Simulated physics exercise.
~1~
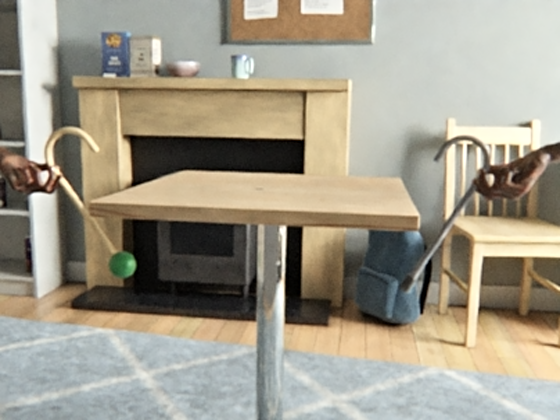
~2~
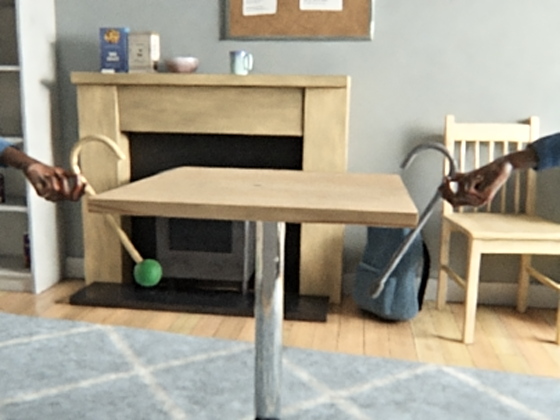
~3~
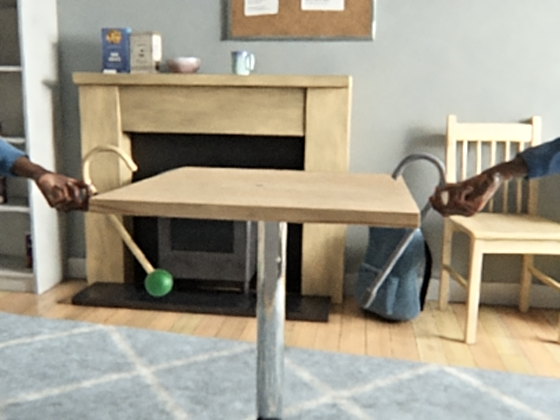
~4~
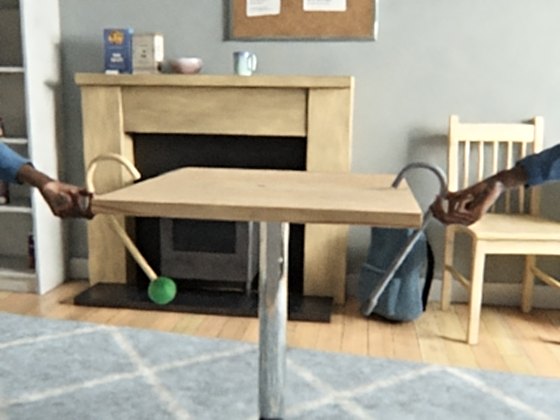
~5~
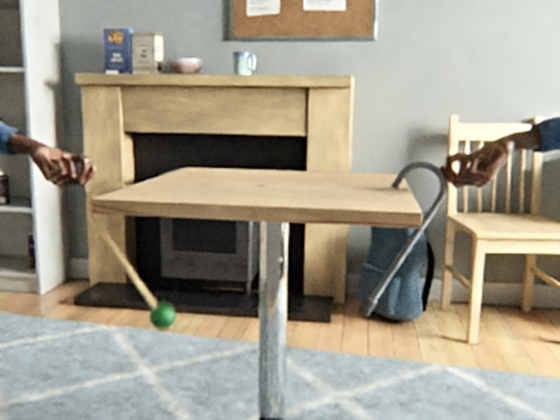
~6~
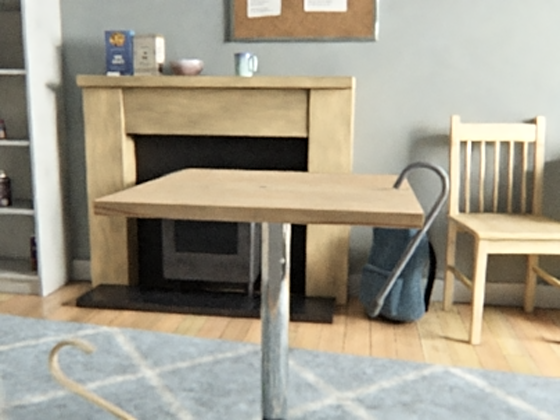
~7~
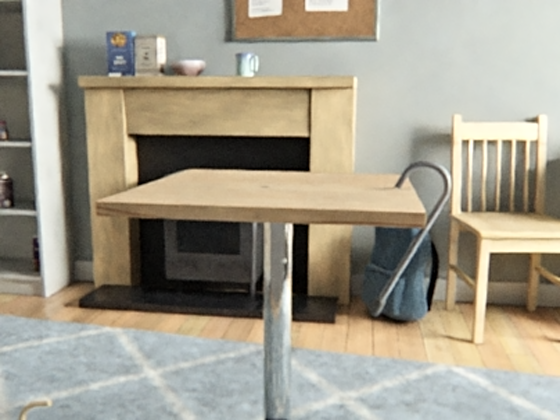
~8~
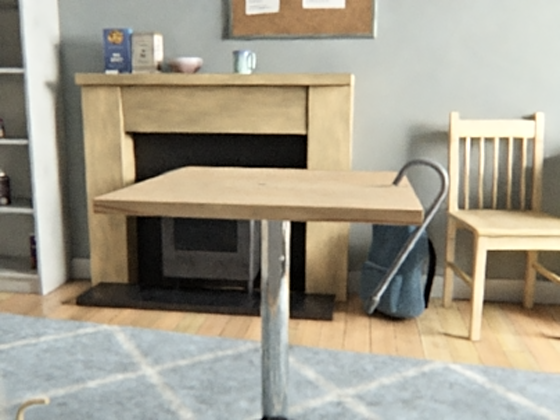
In a living room with a fireplace, a blue patterned rug and a wooden chair, a small wooden table stands on a metal leg. A hand on each side brings in a hooked object, a pale one with a green end from the left and a grey cane from the right. The hands move inward and lower the hooks at opposite ends of the tabletop. Both hands let go and withdraw. The green-ended ladle drops from the left edge, tilting as it falls to the rug, and ends mostly out of view at the lower left, while the grey cane stays hanging from the right edge.
